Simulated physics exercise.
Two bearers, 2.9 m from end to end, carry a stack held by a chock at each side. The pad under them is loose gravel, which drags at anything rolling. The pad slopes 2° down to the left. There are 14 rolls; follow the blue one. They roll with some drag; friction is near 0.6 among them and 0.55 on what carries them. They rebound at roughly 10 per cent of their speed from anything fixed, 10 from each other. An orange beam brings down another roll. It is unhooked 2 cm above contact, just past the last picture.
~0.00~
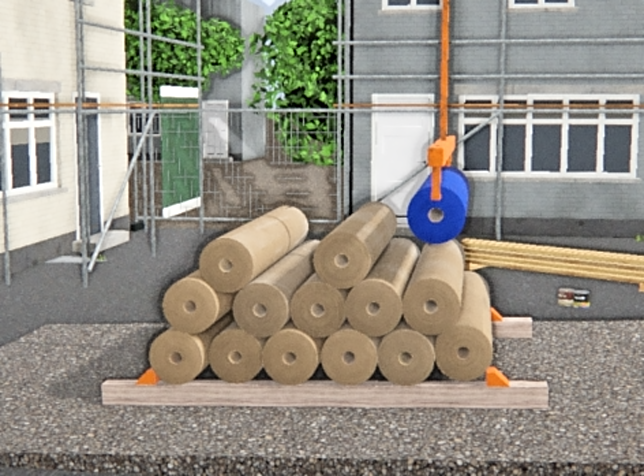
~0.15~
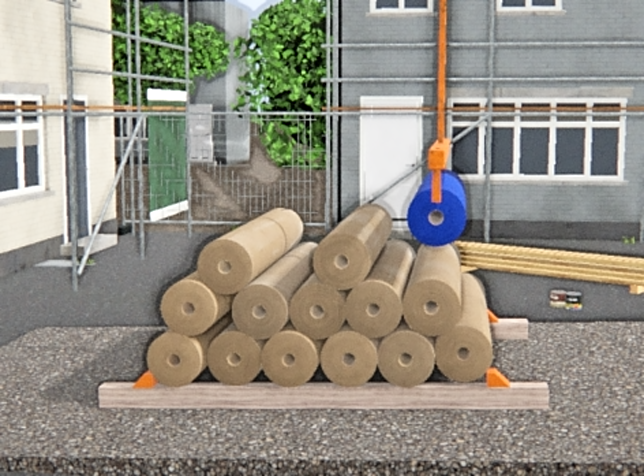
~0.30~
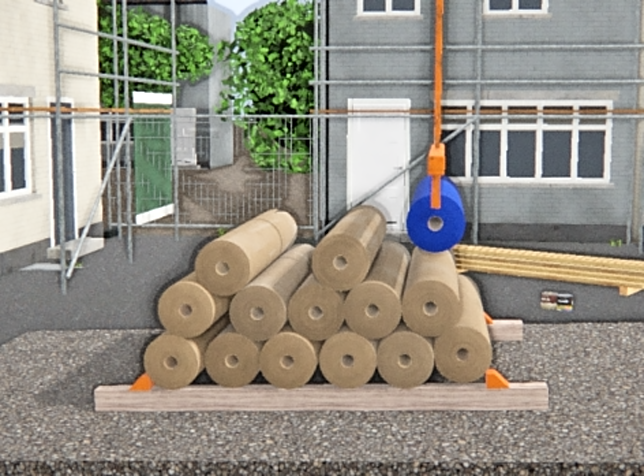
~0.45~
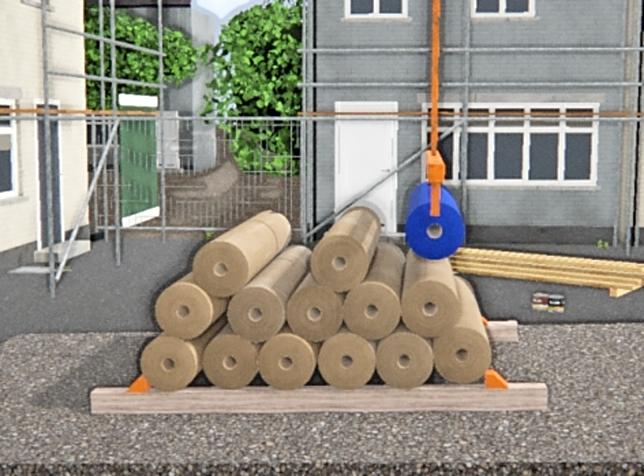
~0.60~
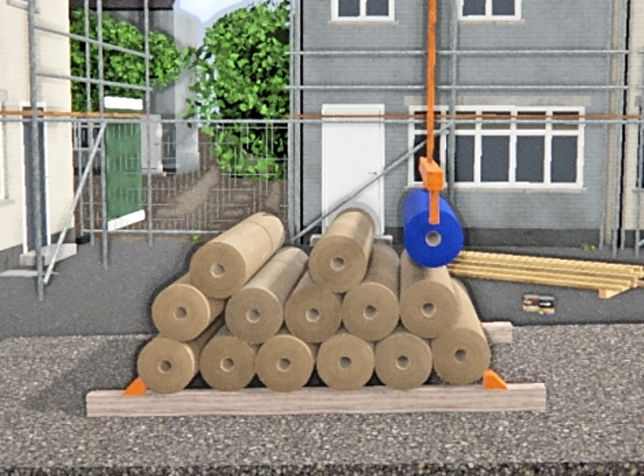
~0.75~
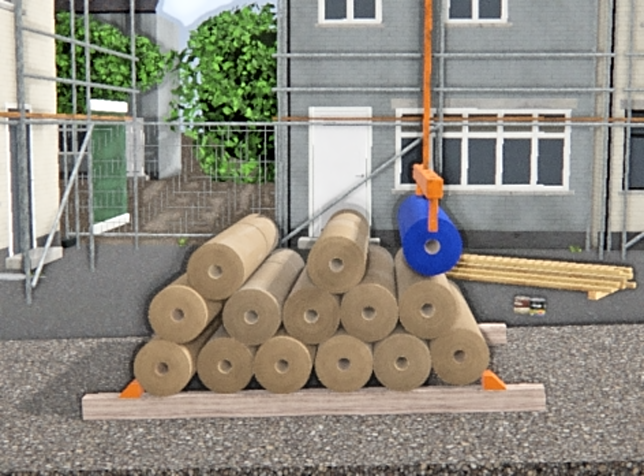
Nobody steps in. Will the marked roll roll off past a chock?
The blue roll escapes over a chock.
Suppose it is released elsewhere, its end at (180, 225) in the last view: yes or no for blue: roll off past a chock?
In that case blue yes.
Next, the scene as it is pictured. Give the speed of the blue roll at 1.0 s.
Near 0.2 m/s.
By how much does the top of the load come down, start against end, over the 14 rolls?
About 30 cm.
By 1.0 s, blue is up on others, 30 cm inside the right chock, rolling right; 0 of 14 are outside the chocks.
By 1.3 s, blue is up on others, 20 cm inside the right chock, rolling right; 0 of 14 are outside the chocks.
By 1.5 s, blue is up on others, 10 cm inside the right chock, rolling right; 0 of 14 are outside the chocks.
By 1.8 s, blue is beyond the right chock, rolling right; 1 of 14 is outside the chocks.
Finally (3.3 s), blue is beyond the right chock; 1 of 14 is outside the chocks.
